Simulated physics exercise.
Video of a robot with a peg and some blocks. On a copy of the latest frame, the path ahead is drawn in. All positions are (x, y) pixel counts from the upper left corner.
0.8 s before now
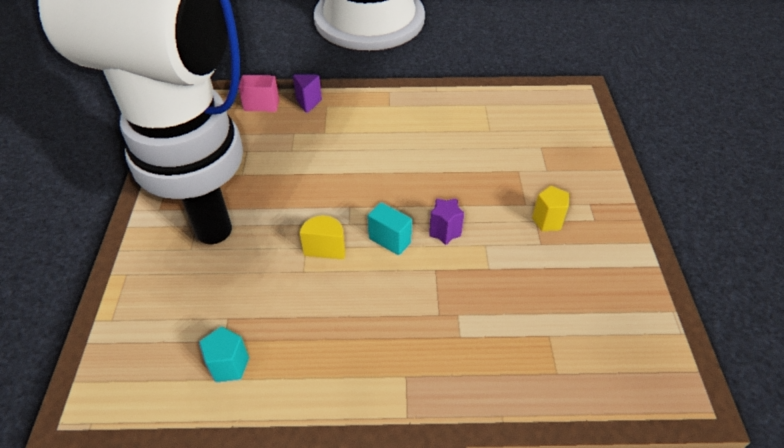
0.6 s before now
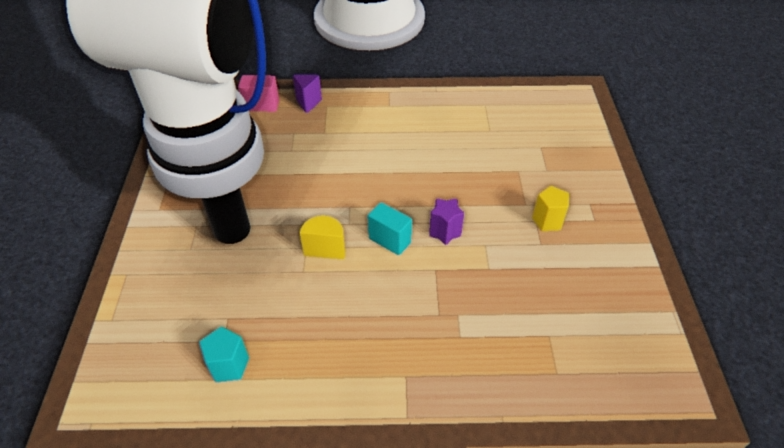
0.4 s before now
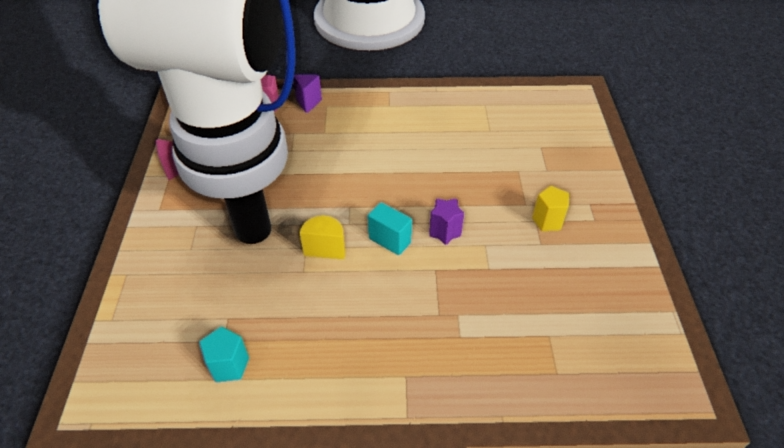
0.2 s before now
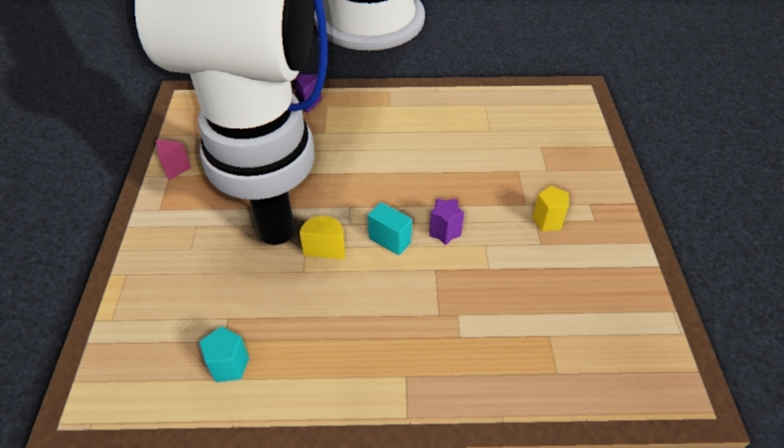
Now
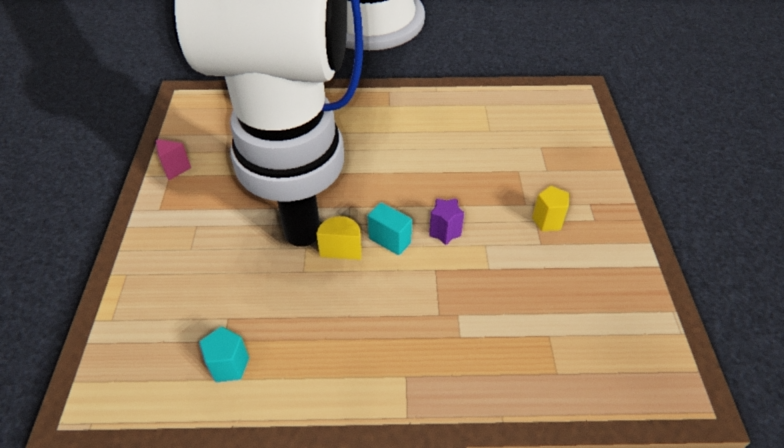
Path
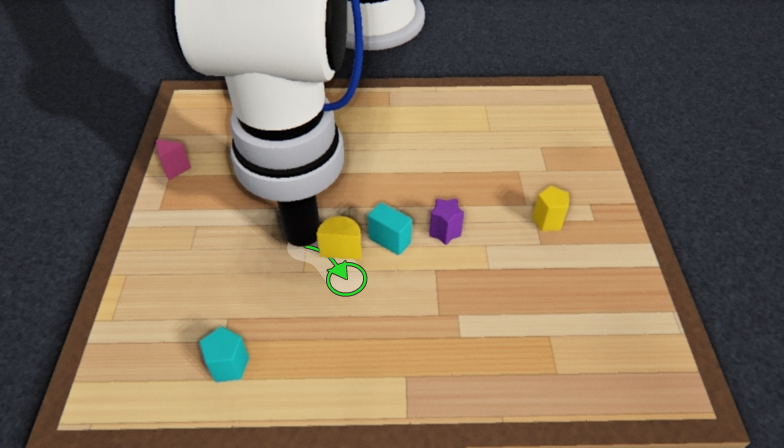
The robot arm slides its black peg right and nudges the yellow block slightly right.
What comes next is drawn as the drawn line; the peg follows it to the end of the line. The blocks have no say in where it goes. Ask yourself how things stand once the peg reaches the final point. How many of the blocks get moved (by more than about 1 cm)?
One block moves more than 1 cm.
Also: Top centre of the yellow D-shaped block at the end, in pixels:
It comes to (376, 240).
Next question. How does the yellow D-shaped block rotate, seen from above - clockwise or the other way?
I'd predict that, seen from above, the yellow D-shaped block rotates counter-clockwise.
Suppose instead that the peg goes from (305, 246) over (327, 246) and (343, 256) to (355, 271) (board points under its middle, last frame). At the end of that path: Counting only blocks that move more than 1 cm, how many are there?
The answer is a single block.
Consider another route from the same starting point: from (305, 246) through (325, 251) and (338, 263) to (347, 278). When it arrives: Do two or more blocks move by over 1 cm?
No, it doesn't check out.
Path on the board, from (305, 246) over (323, 252) and (336, 265) to (347, 279).
What follows on the original path. Halfway along, peg at (329, 246); yellow D-shaped block at (365, 230), turned 30° anticlockwise.
At the end, peg at (346, 268); yellow D-shaped block at (376, 240), turned 75° anticlockwise; turquoise rectangle in place.
